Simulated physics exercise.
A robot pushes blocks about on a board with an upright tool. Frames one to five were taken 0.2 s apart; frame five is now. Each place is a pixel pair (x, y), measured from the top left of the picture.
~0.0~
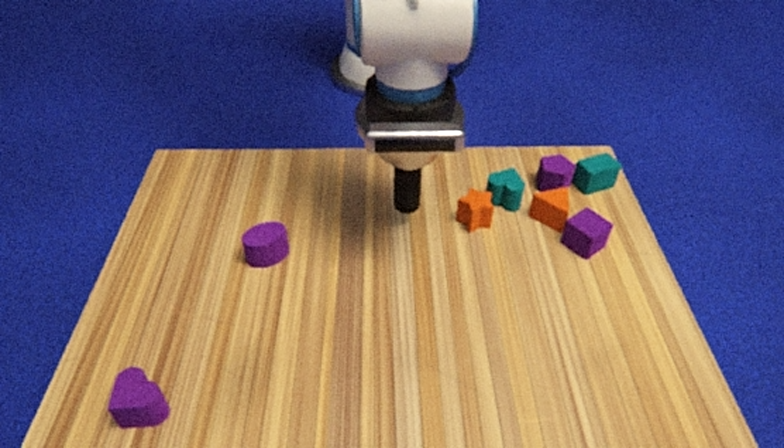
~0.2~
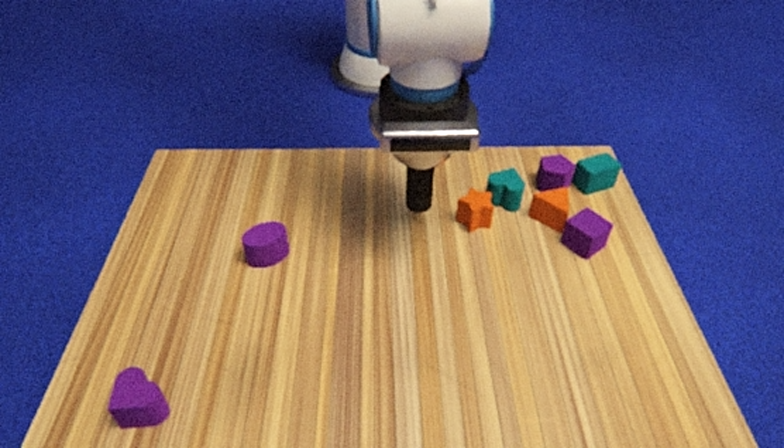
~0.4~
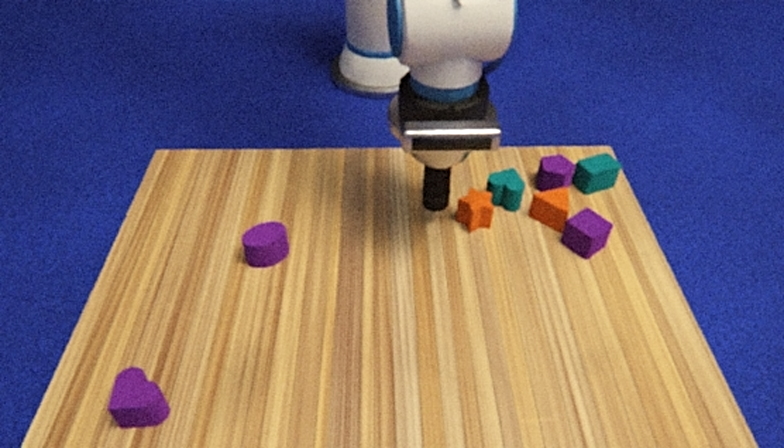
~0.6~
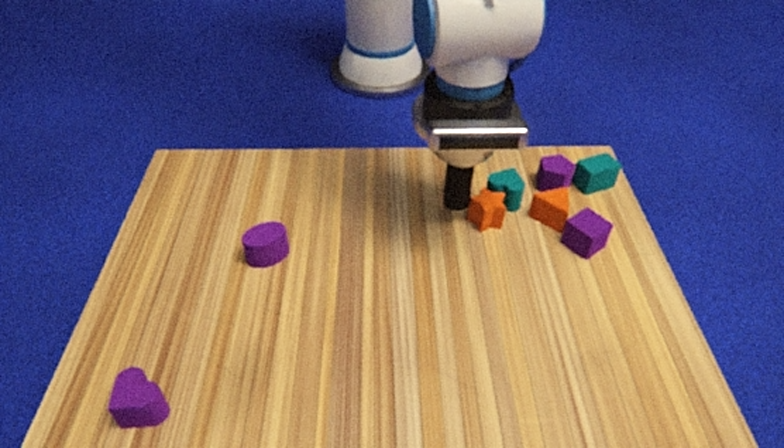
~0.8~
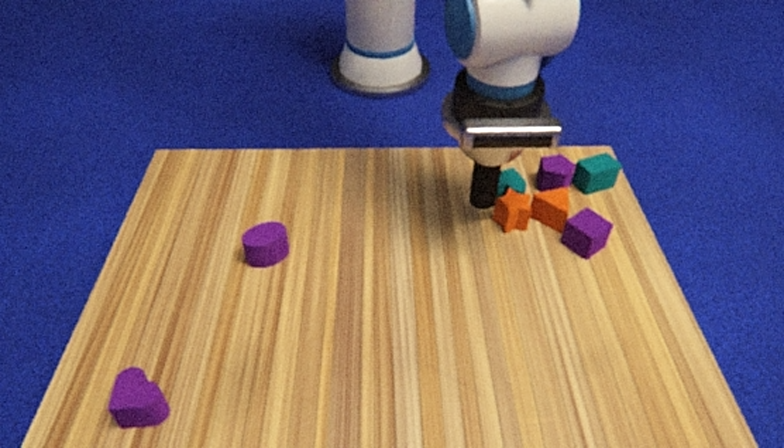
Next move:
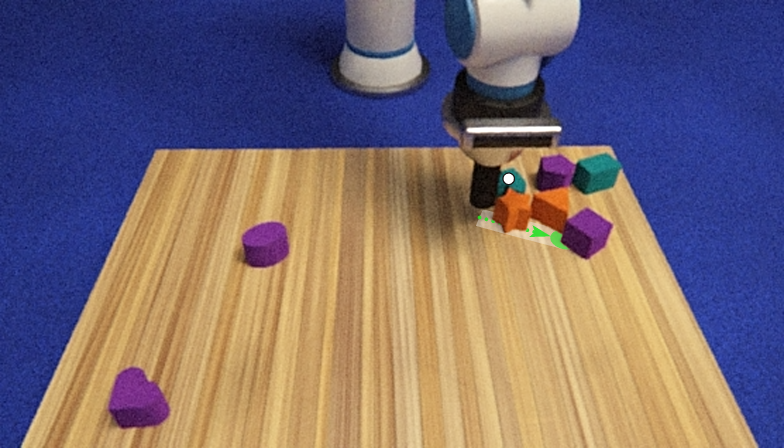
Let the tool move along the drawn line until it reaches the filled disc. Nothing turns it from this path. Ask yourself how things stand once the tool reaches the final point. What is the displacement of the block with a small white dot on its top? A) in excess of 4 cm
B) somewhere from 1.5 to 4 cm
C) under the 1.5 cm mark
The one that fits is C, under the 1.5 cm mark.
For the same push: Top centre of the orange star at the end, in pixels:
The point I'd pick in the picture is (597, 218).
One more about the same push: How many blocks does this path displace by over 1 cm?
It's going to be three or more.
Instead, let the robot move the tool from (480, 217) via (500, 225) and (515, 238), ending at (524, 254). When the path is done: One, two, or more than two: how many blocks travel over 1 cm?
One.
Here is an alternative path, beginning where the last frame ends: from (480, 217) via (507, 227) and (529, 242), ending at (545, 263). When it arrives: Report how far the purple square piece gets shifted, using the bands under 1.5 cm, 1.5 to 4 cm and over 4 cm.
Short: Under 1.5 cm.
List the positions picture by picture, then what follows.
In the first picture, lower end of the tool (407, 206), tops of blocks, turquoise heart-shaped block (508, 179), orange star (477, 199), orange triangular piece (556, 197), purple square piece (590, 222).
In the second picture, tool (419, 205), blocks as before.
In the third picture, tool (435, 204), blocks as before.
In the fourth picture, tool (456, 203), orange star (489, 199).
In the fifth picture, tool (482, 202), turquoise heart-shaped block (509, 179), orange star (515, 200), orange triangular piece (556, 197), purple square piece (590, 222).
The drawn path runs straight from (480, 217) to (564, 240); the dot is on the turquoise heart-shaped block.
What follows on the original path. One third of the way, tool (511, 209); orange star (538, 206), turned 35° anticlockwise; orange triangular piece (560, 196), turned 15° clockwise.
Two thirds of the way, tool (540, 217); orange star (568, 210), turned 45° anticlockwise; orange triangular piece (579, 194); purple square piece (603, 224).
At the end, tool (569, 224); turquoise heart-shaped block not moved; orange star (597, 218), turned 45° anticlockwise; orange triangular piece (588, 194), turned 20° anticlockwise; purple square piece (632, 228), turned 15° anticlockwise.
